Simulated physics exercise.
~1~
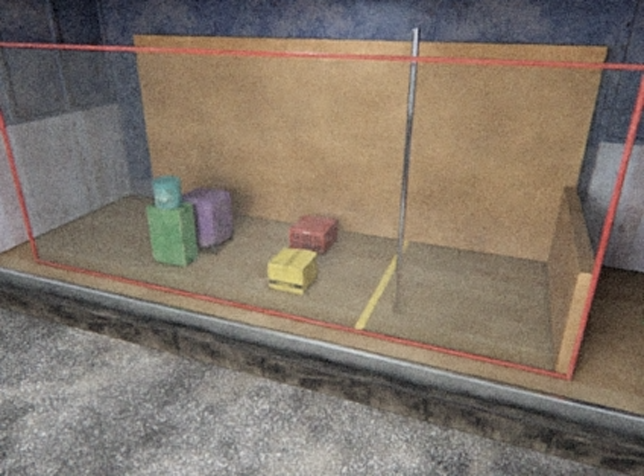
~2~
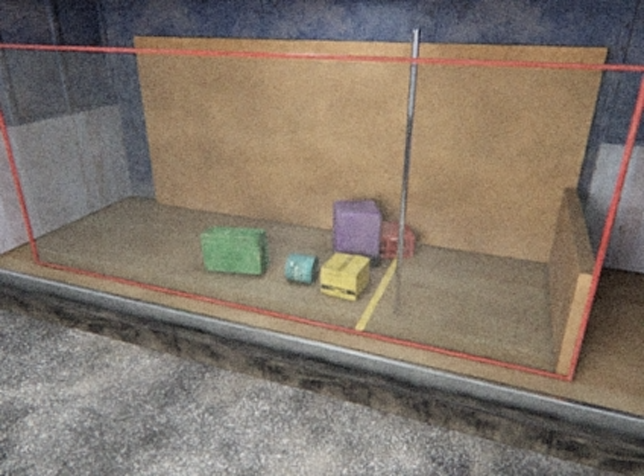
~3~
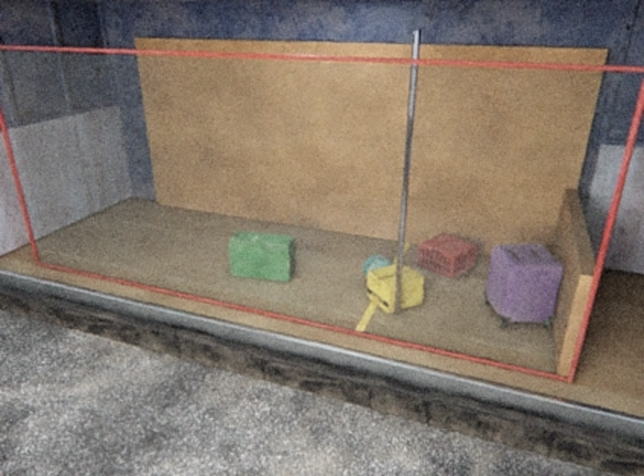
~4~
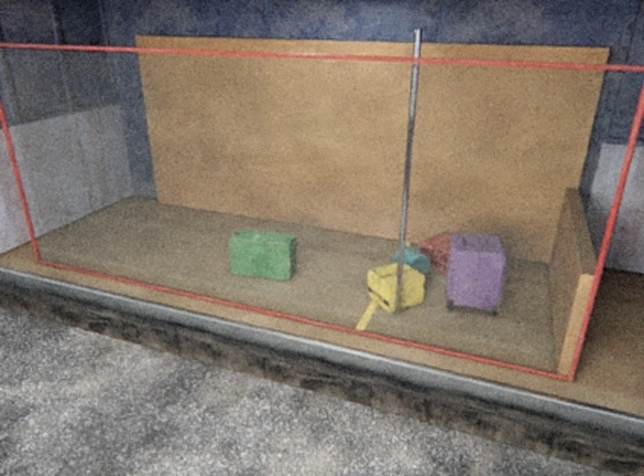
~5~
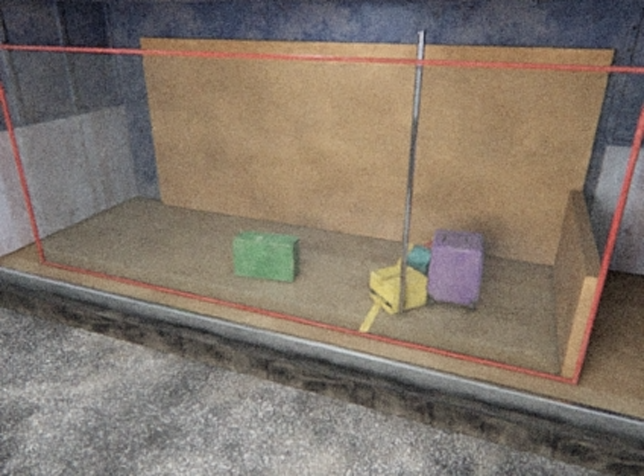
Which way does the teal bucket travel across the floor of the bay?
The teal bucket moves to the right, going from beside the green box to beyond the yellow line.
